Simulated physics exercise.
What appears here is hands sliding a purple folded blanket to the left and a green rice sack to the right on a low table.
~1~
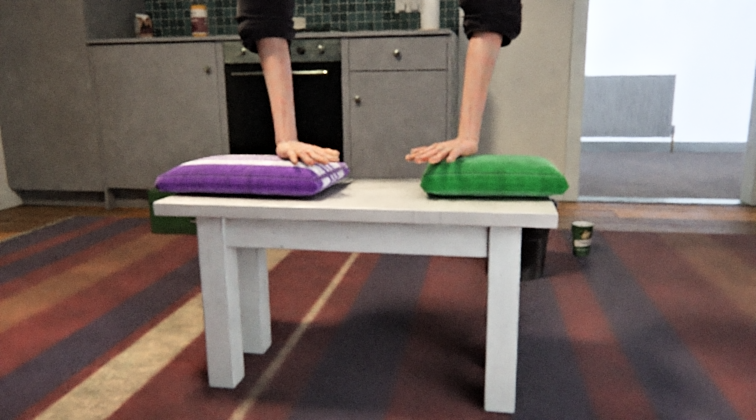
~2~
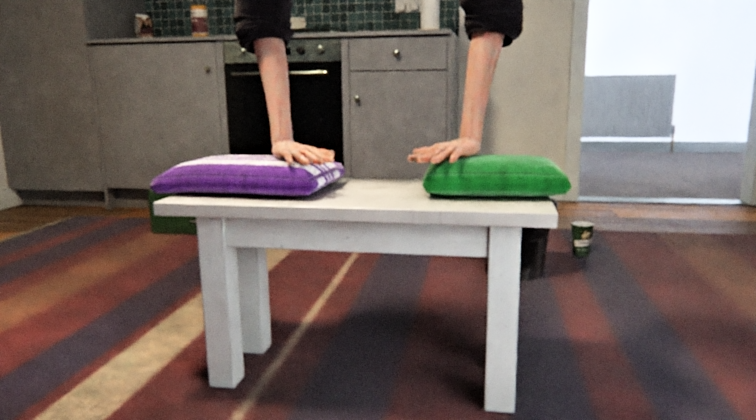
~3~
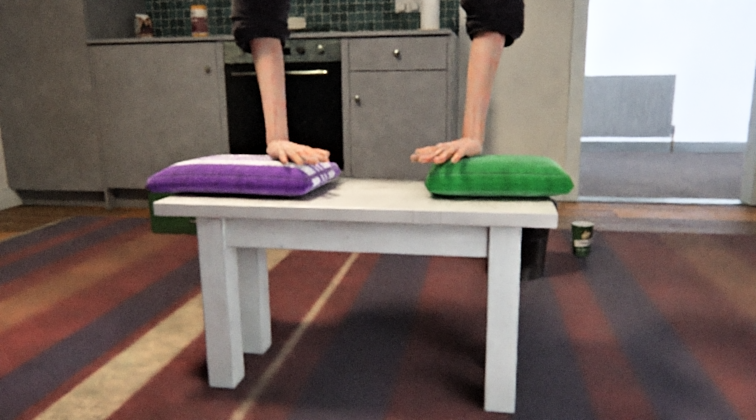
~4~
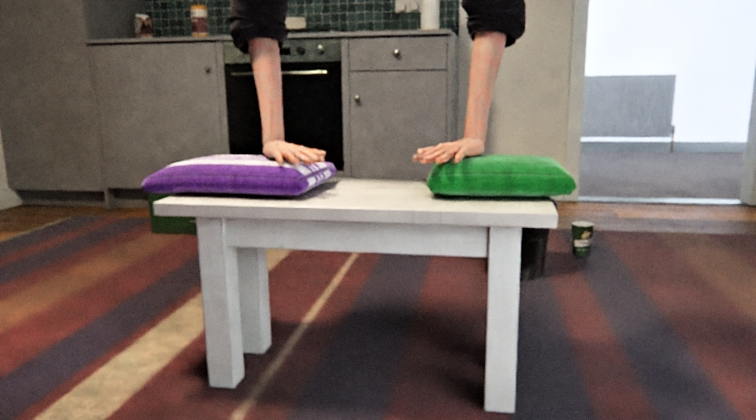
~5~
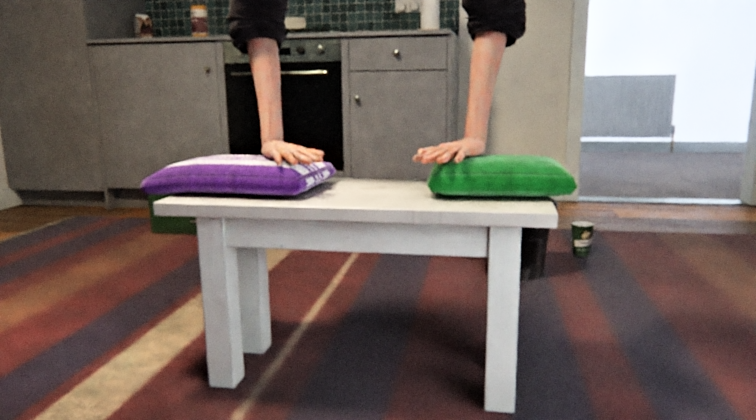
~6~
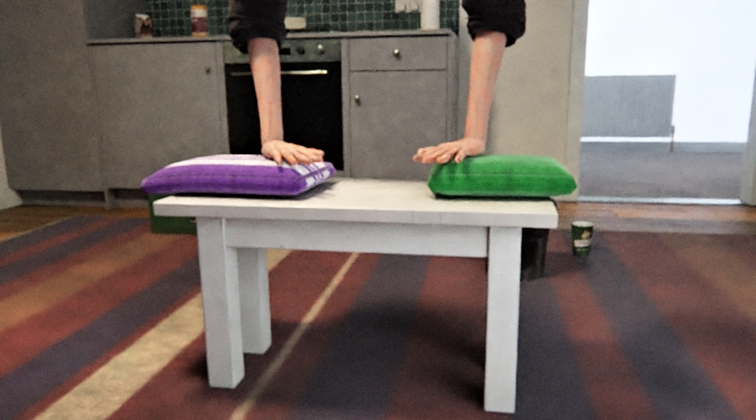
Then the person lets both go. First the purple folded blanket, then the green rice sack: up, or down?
Outcome: The purple folded blanket is still on it; the green rice sack is still on it.
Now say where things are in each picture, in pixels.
The first picture shows folded blanket tip (174, 180); rice sack tip (560, 182).
The second picture shows folded blanket tip (170, 181); rice sack tip (562, 182).
The third picture shows folded blanket tip (165, 181); rice sack tip (565, 182).
The fourth picture shows folded blanket tip (161, 182); rice sack tip (567, 182).
The fifth picture shows folded blanket tip (160, 183); rice sack tip (568, 182).
The sixth picture shows folded blanket tip (160, 183), a small part past the edge; rice sack tip (568, 182), a small part past the edge.
Then, 0.36 s on from there, folded blanket as it was left; rice sack as it was left.
In the end, folded blanket as it was left; rice sack as it was left. The purple folded blanket holds its place and the green rice sack stays up there.
